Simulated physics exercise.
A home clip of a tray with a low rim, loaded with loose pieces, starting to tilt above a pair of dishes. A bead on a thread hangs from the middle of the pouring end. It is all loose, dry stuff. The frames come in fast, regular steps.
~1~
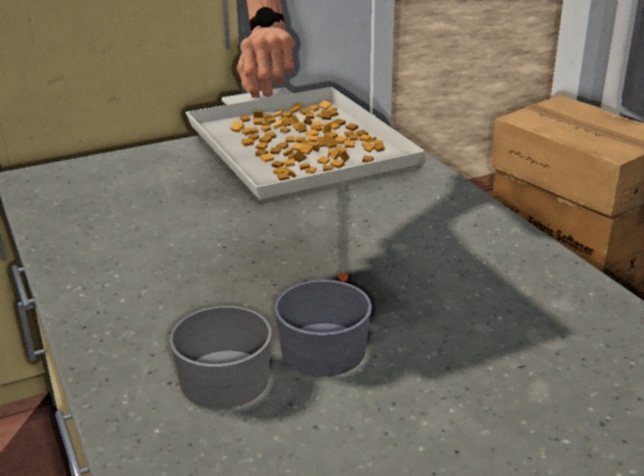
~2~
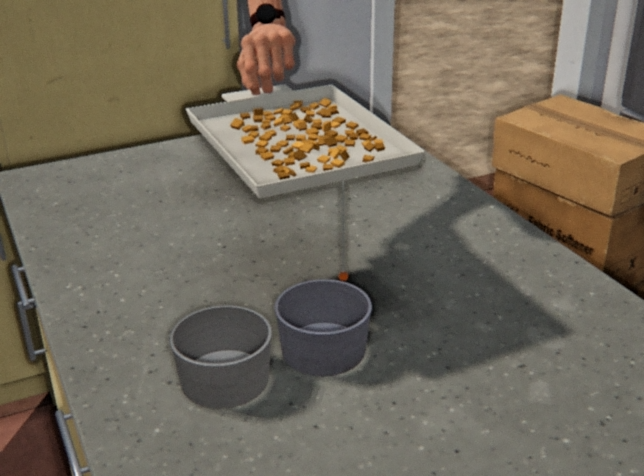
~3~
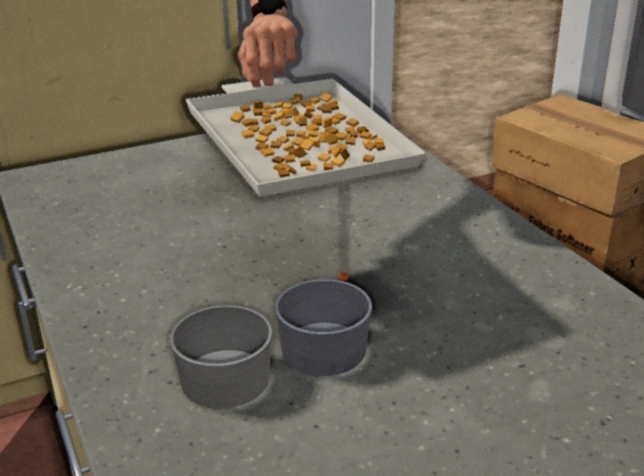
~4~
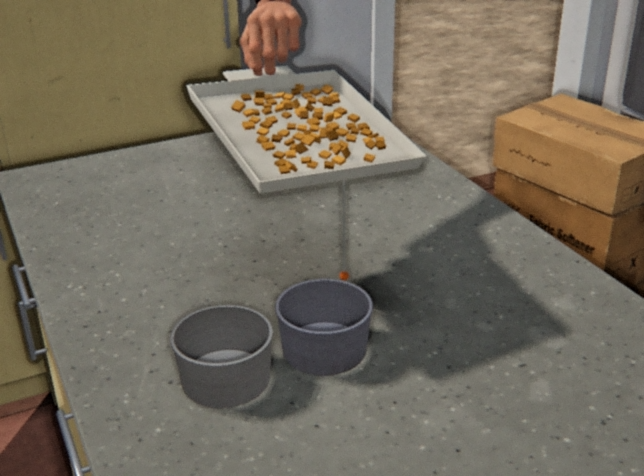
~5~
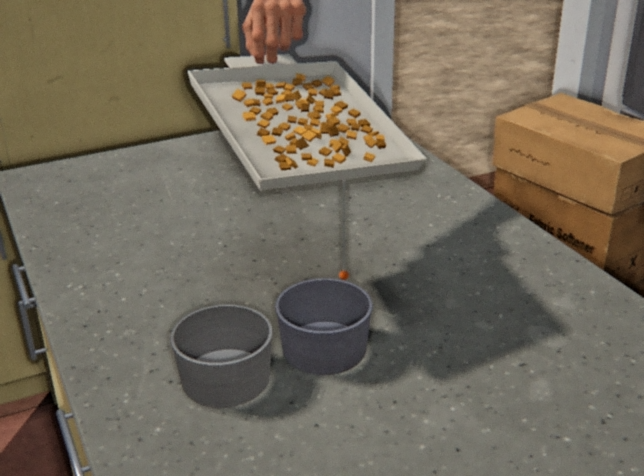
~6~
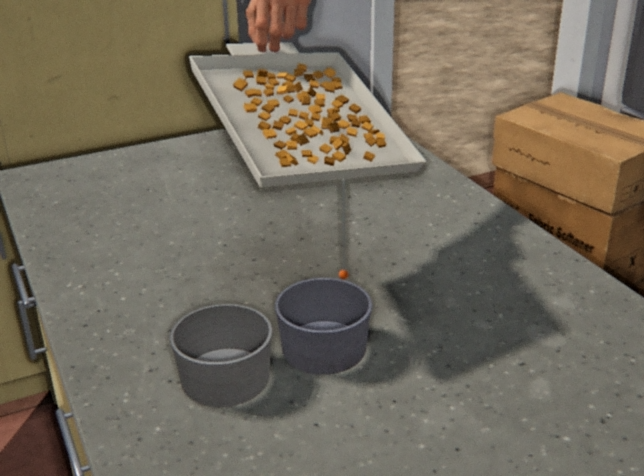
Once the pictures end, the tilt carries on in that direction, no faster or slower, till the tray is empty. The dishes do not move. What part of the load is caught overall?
The two hold less than half of the load.
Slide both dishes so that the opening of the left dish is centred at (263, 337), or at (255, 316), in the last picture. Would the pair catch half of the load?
At the first place less than half, at the second under half.
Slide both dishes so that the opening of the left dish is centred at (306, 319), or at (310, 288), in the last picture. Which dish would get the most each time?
At the first place the right dish, at the second the dish on the right.
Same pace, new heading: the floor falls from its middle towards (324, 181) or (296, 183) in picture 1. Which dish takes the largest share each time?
The first try: The right-hand dish. The second: The right dish.
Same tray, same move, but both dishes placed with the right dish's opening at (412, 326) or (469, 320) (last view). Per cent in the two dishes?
Roughly 0 per cent, and 0 per cent.
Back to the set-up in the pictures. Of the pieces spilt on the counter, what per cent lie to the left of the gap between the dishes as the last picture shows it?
Close to 0 per cent.
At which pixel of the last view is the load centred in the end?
Roughly at (415, 323).
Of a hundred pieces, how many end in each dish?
Left dish near 0 in a hundred; right dish near 0.
Soon, tray tipped steeply; all on the tray.
A while on, tray tipped right over; most on the tray; a small part outside both; a small part in the air.
Towards the end, tray tipped past a quarter turn; a stray few in the right dish; nearly all outside both.
Finally, tray tipped past a quarter turn; none in the left dish; a stray few in the right dish; nearly all outside both.
